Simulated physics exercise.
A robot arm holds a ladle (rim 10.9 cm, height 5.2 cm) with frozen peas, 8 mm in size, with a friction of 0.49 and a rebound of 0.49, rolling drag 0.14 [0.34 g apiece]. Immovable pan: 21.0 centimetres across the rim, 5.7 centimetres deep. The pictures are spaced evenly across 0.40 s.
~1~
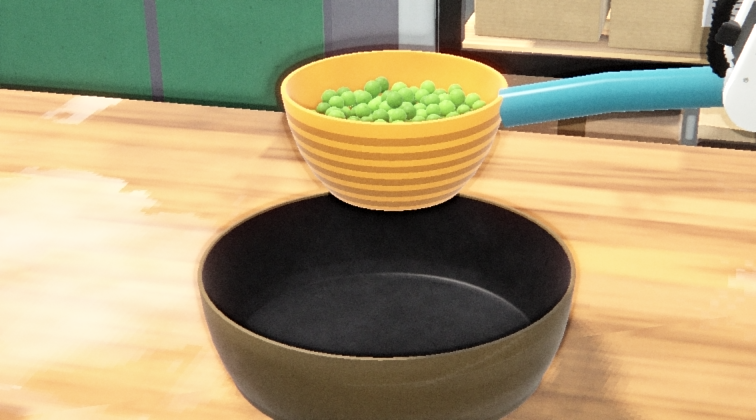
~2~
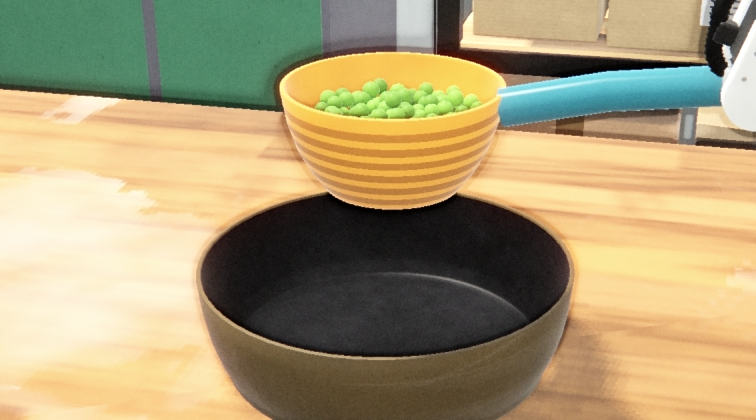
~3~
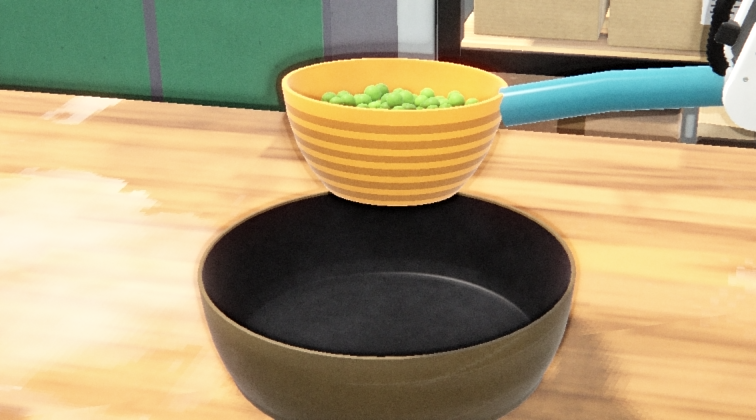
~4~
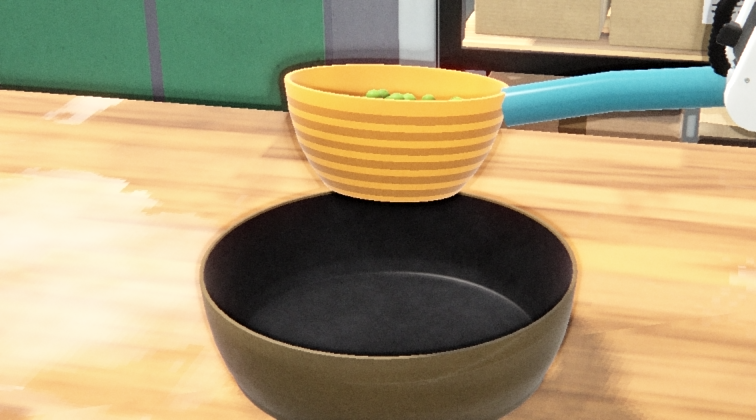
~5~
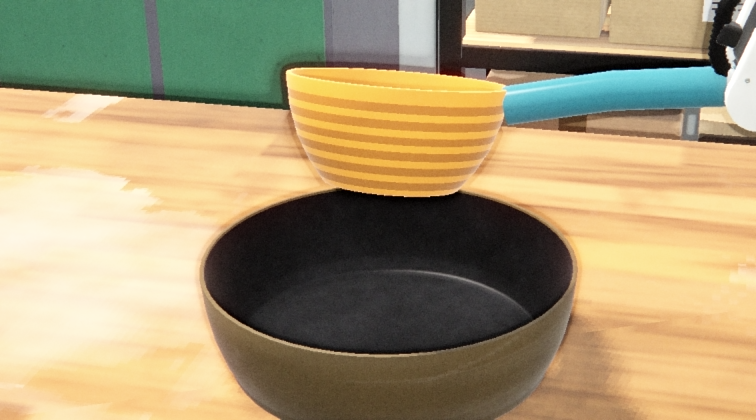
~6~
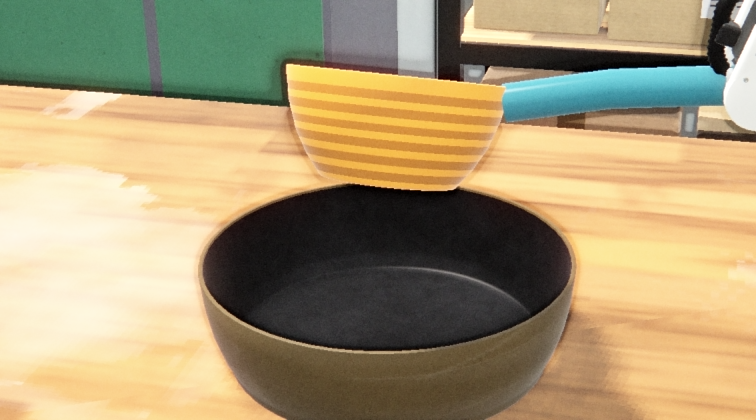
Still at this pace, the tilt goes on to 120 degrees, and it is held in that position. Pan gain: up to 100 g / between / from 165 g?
Middle tier.
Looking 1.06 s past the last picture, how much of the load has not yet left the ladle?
My estimate is about 80 per cent.
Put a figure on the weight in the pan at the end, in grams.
Estimated mass: Near 120 g.
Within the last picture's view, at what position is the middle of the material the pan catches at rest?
Near pixel (428, 325).
Then, 0.58 s after the last picture, tilt 54 degrees; 0 g in the pan, ladle holds 100 %.
Then, 1.06 s after the last picture, tilt 82 degrees; 19 g in the pan, ladle holds 80 %.
Then, 1.50 s after the last picture, tilt 108 degrees; 110 g in the pan, ladle holds 10 %.
Then, 1.92 s after the last picture, tilt 120 degrees; 123 g in the pan, ladle holds 0 %.
In the end, 123 g in the pan, ladle holds 0 %.
